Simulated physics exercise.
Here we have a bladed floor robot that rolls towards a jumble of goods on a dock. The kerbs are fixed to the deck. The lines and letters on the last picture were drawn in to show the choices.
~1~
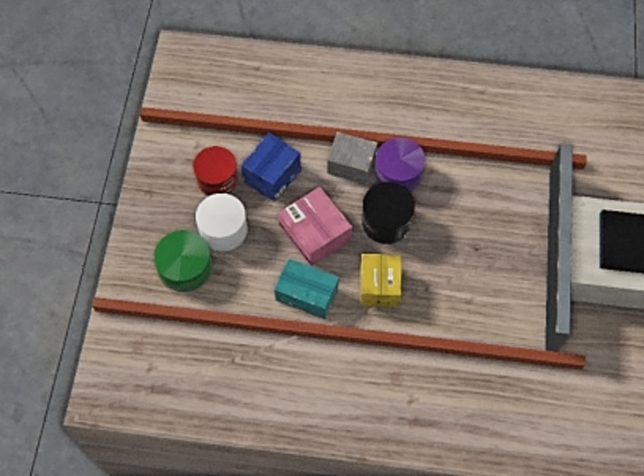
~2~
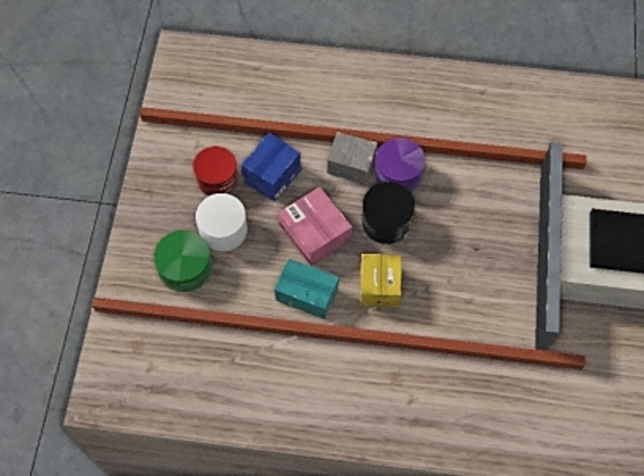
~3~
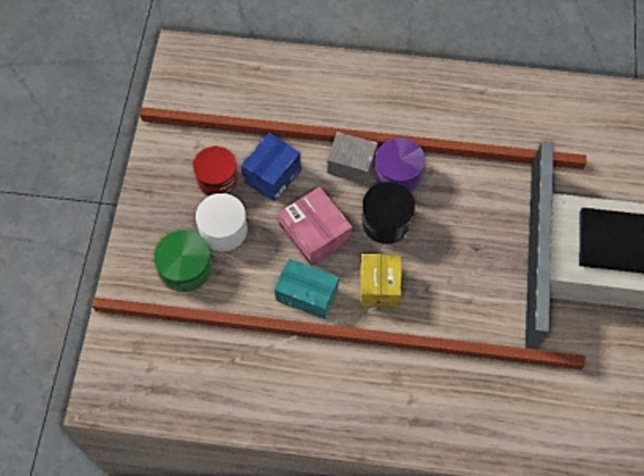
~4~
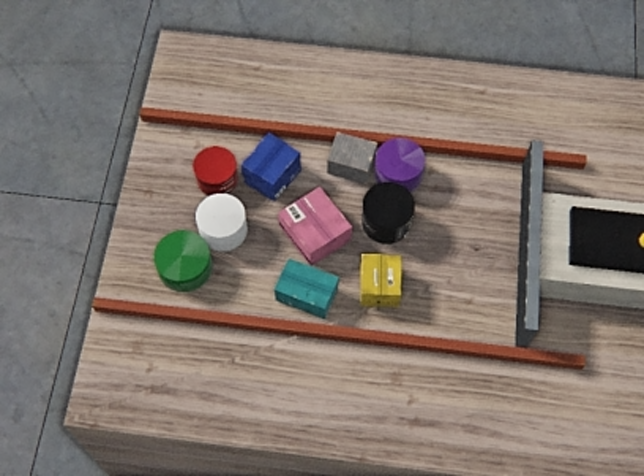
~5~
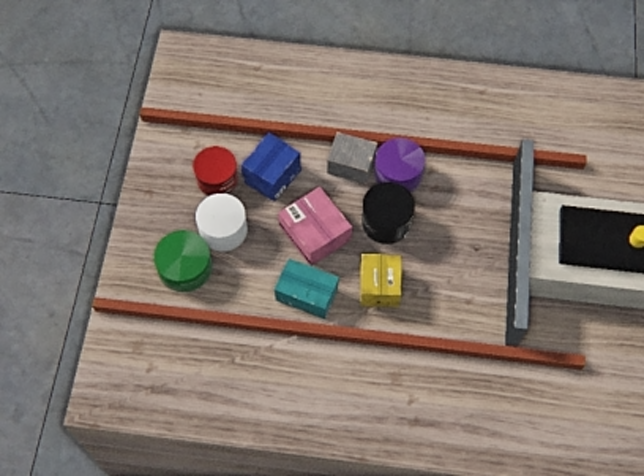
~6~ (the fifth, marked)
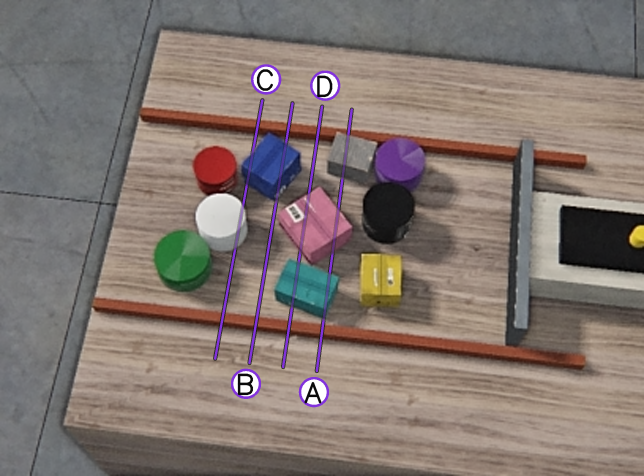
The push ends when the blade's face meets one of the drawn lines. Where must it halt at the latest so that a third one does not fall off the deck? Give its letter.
At C, and not beyond.
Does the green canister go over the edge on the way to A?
No.
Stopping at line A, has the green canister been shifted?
No.
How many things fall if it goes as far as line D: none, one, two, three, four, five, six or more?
In all, none.
On the marked copy, A at (335, 232); B at (272, 225); C at (240, 221); D at (304, 228).
Taking C. A third of the way, robot (494, 226); purple canister (393, 166); green canister (184, 261).
Two thirds of the way, robot (392, 214); red pail (206, 170); white canister (199, 214).
When it is over, robot (314, 206); red pail (139, 157); green canister (119, 247); none fallen.
As for the rest, A is within the limit but short; B is within the limit but short; D is within the limit but short.
